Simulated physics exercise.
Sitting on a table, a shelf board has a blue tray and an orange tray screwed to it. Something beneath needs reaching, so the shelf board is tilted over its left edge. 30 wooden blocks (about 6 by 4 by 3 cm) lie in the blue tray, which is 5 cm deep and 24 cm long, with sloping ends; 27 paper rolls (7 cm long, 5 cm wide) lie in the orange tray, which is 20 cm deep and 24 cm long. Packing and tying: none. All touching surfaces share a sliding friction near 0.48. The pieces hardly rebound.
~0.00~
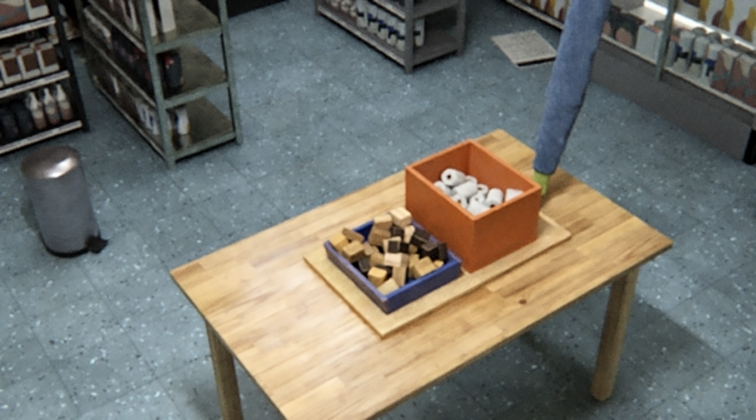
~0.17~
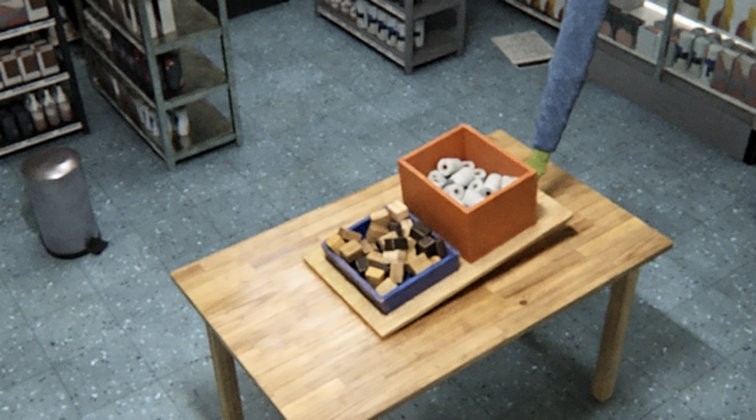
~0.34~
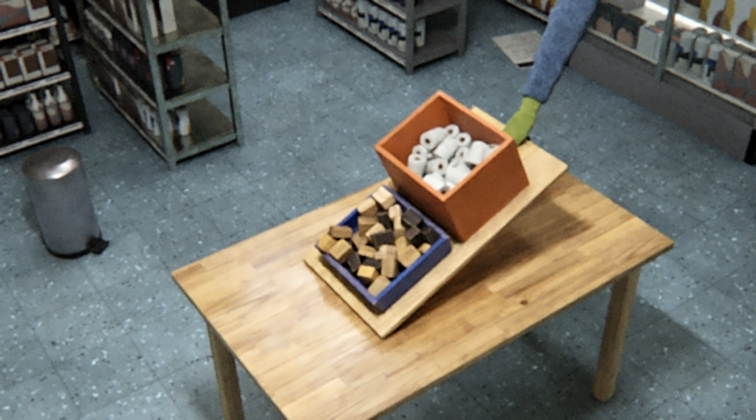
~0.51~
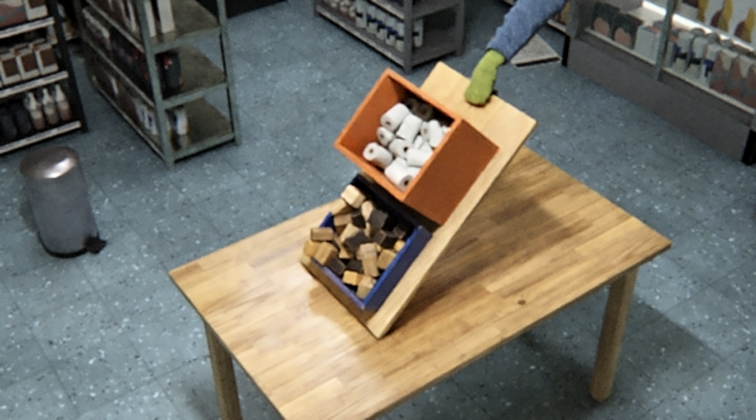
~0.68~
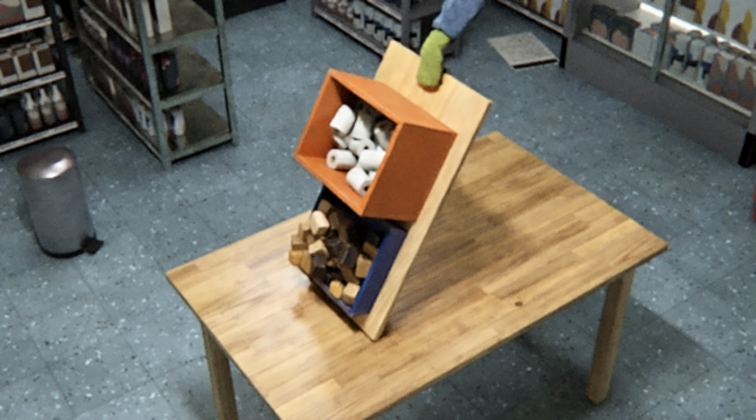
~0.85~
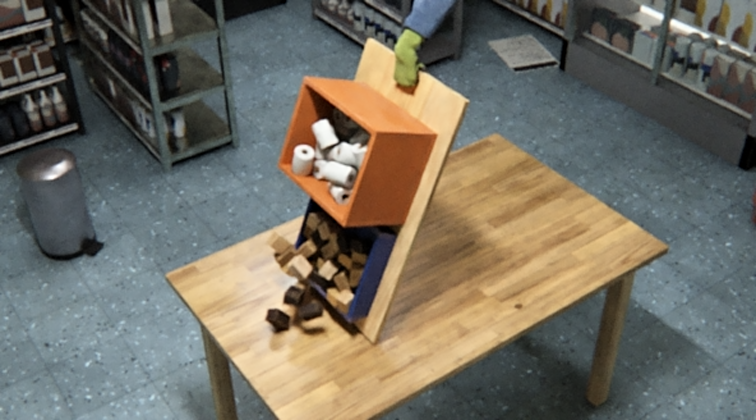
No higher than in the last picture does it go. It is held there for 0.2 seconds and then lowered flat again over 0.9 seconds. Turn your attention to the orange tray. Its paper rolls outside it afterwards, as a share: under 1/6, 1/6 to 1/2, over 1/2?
Under 1/6.
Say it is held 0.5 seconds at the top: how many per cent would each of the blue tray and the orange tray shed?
In that case you'd see blue tray shed 50 percent of its load and orange tray shed 0 percent.
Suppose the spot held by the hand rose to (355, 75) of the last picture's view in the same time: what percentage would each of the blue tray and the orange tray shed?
Blue tray 80 %, orange tray 40 %.
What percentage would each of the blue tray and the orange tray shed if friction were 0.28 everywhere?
That would cost the blue tray 30 and the orange tray 0 per cent of the load.
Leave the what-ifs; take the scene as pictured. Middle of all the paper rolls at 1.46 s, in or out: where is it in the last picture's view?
In the last picture they centre on about (413, 181).
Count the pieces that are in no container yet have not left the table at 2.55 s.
Near 12, by my count.
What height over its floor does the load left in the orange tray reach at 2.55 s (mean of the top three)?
I'd say some 13 cm high.
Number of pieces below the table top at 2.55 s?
I'd estimate some 1 at that moment.
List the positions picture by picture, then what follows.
In the first frame (we follow the rim corner now nearest the camera), orange tray at (476, 217); blue tray at (386, 297); tilt 0°; nothing out yet.
The second frame shows orange tray at (469, 210); blue tray at (383, 298); tilt 7°.
The third frame shows orange tray at (446, 197); blue tray at (376, 300); tilt 24°.
The fourth frame shows orange tray at (404, 196); blue tray at (363, 305); tilt 43°.
The fifth frame shows orange tray at (361, 210); blue tray at (352, 312); tilt 60°.
The sixth frame shows orange tray at (344, 221); blue tray at (348, 318); tilt 67°; 9 out, the lowest block at (278, 318).
After 1.12 s, tilt 66°; 11 of 30 out of the blue tray and 0 of 27 out of the orange tray.
After 1.46 s, tilt 38°; 11 of 30 out of the blue tray and 2 of 27 out of the orange tray.
After 1.94 s, tilt 0°; 11 of 30 out of the blue tray and 2 of 27 out of the orange tray.
When it is over (at 2.55 s), 11 of 30 out of the blue tray and 2 of 27 out of the orange tray. Asked share, 2 of 27, 7 per cent.
